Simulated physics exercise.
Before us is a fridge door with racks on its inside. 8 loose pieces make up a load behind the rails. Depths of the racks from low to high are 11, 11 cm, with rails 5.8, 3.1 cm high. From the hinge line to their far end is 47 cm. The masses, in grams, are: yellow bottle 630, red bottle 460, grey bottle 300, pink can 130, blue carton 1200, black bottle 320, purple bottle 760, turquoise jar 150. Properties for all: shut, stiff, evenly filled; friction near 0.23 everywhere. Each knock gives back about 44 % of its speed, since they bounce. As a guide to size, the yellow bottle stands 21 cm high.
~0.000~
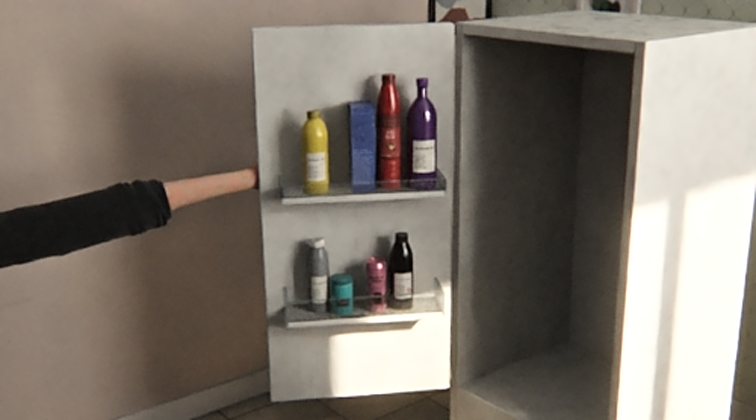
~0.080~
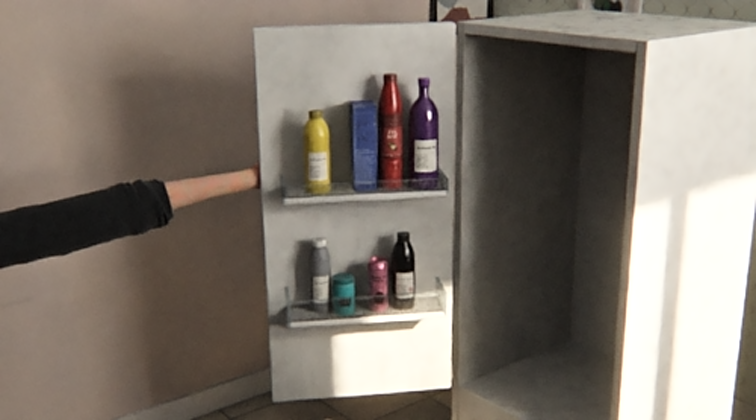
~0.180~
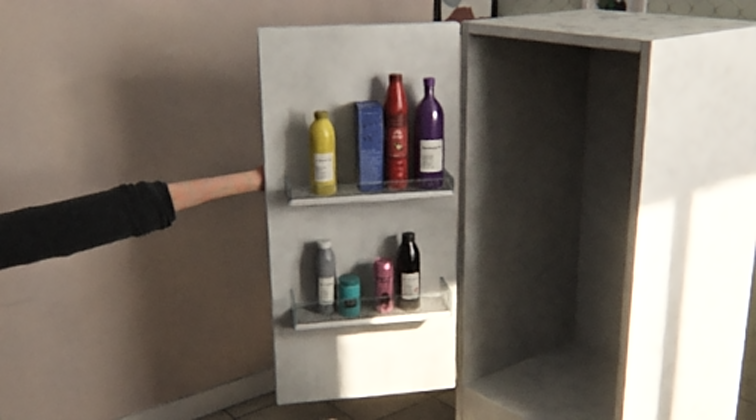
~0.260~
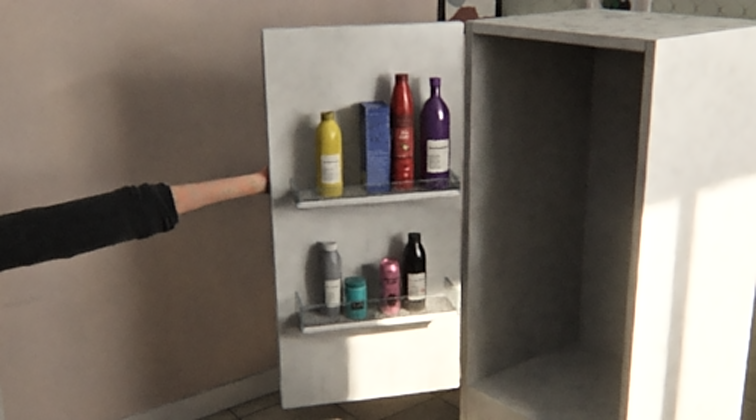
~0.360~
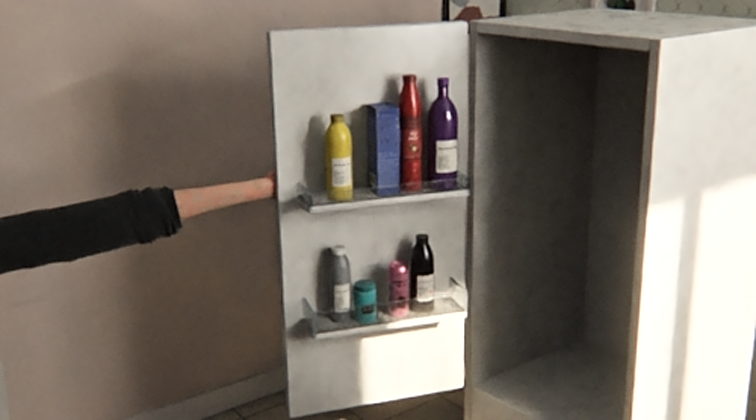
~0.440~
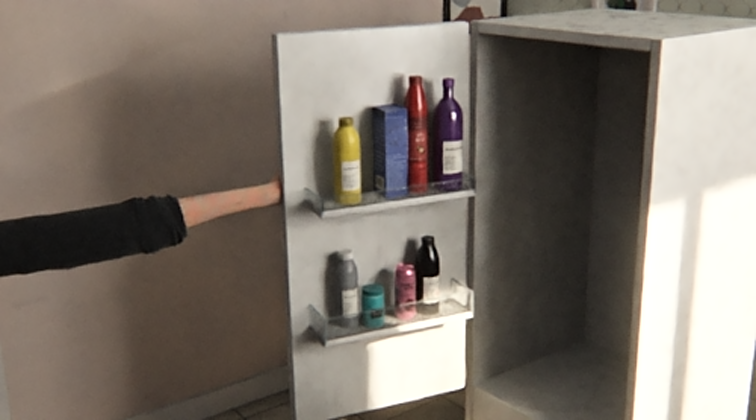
In a sunlit room, an arm in a dark sleeve reaches from the left to the edge of an open white door, its two racks lined with colourful bottles and containers beside an empty cabinet. At first the door barely moves, then the hand swings it slowly partway inward, the items staying upright.
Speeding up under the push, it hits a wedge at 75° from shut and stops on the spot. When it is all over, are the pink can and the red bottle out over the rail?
The pink can remains in the rack, the red bottle remains in the rack.
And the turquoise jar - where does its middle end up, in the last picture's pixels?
It finishes around (419, 319).
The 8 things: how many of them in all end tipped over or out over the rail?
That makes 1.
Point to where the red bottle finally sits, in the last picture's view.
End position: Roughly (457, 139).
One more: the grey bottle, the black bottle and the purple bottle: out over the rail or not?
When everything stops, the grey bottle is still in bounds, the black bottle is still in bounds, and the purple bottle is still in bounds.
By 1.04 s, door at 75°; yellow bottle now out over the rail; red bottle 3 cm from its spot near (457, 139); blue carton 2 cm from its spot.
By 1.54 s, door at 75°; red bottle 2 cm from its spot near (456, 139); blue carton 2 cm from its spot.
When it is over (3.1 s), out over the rail, yellow bottle; the other 7 within 5 cm of the start. In the last view, pink can near (443, 301), red bottle near (457, 139).
